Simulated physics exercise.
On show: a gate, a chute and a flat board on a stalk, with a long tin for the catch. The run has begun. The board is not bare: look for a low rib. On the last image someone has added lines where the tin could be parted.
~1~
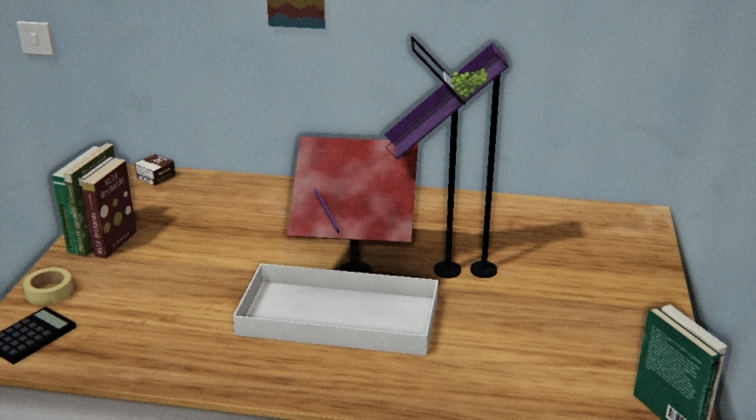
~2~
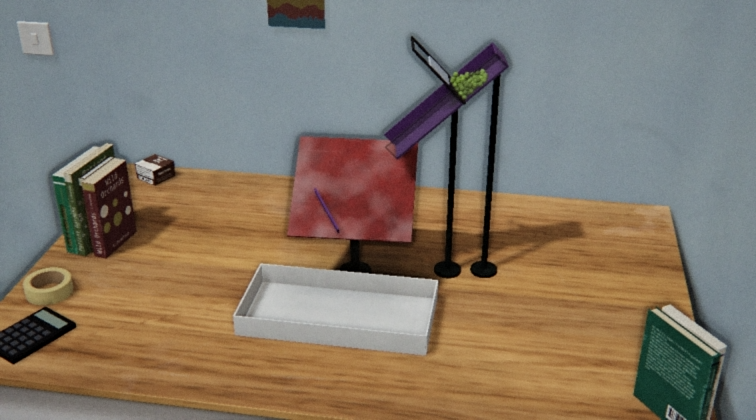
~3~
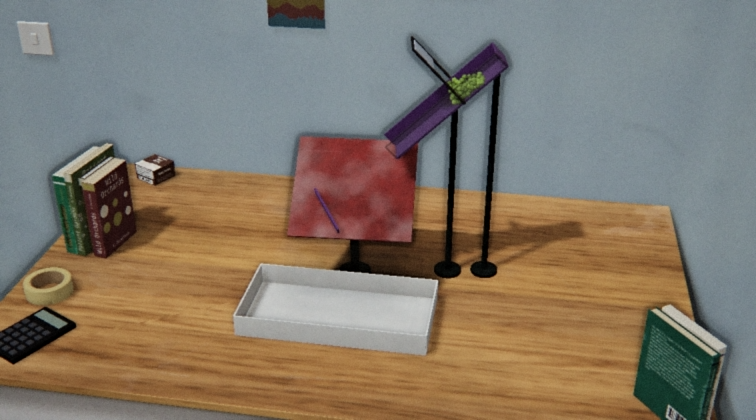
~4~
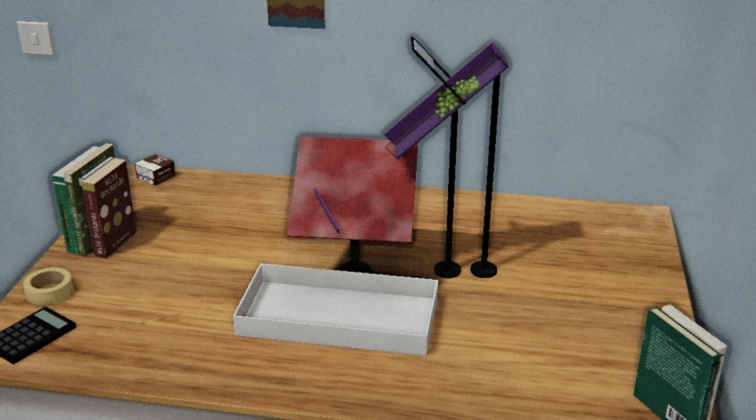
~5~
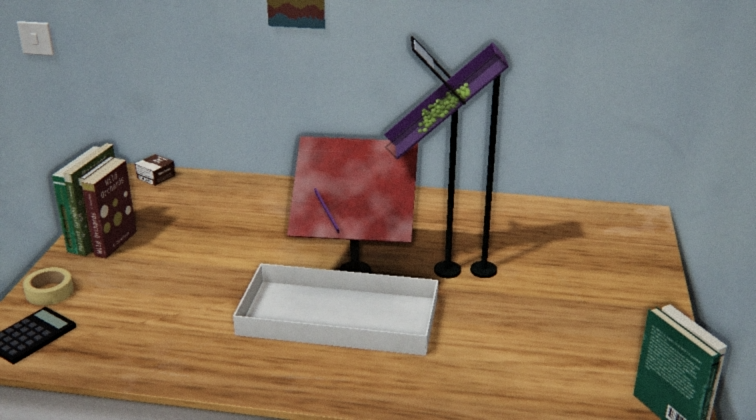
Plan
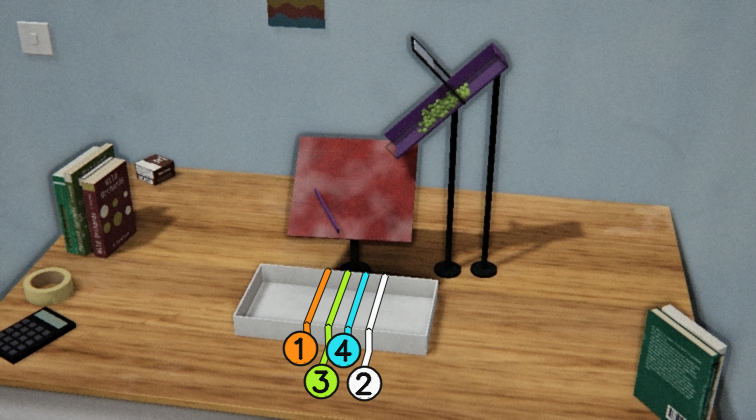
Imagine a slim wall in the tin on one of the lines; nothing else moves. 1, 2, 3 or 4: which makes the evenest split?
Take 4.
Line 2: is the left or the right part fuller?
More lands on the left.
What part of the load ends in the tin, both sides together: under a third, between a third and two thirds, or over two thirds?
About that: Over two thirds.
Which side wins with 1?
Right.
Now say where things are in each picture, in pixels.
Load behind the gate at (469, 83), dried peas; lip of the chute at (396, 153), sloping fairly steeply, in the first picture.
Middle of the board at (354, 188), tilted fairly steeply; middle of its low edge at (349, 239); of its high edge at (359, 139), in the second picture.
Front corners of the tin at (234, 316) and (426, 336), empty; front of the load at (453, 99), in the third picture.
Middle of the load at (455, 96); its front at (438, 112), about a third of the way to the lip; rib from (315, 188) to (338, 229), in the fourth picture.
Middle of the load at (443, 104); its front at (420, 131), about two thirds of the way to the lip, in the fifth picture.
On the marked copy, line 1 crosses the front rim at (306, 323); line 2 crosses the front rim at (368, 330); line 3 crosses the front rim at (328, 326); line 4 crosses the front rim at (348, 328).
With 1, of what is caught, a small part on the left of the divider, nearly all on the right.
With 2, of what is caught, nearly all on the left of the divider, a small part on the right.
With 3, of what is caught, a small part on the left of the divider, most on the right.
With 4, of what is caught, about half on the left of the divider, about half on the right.
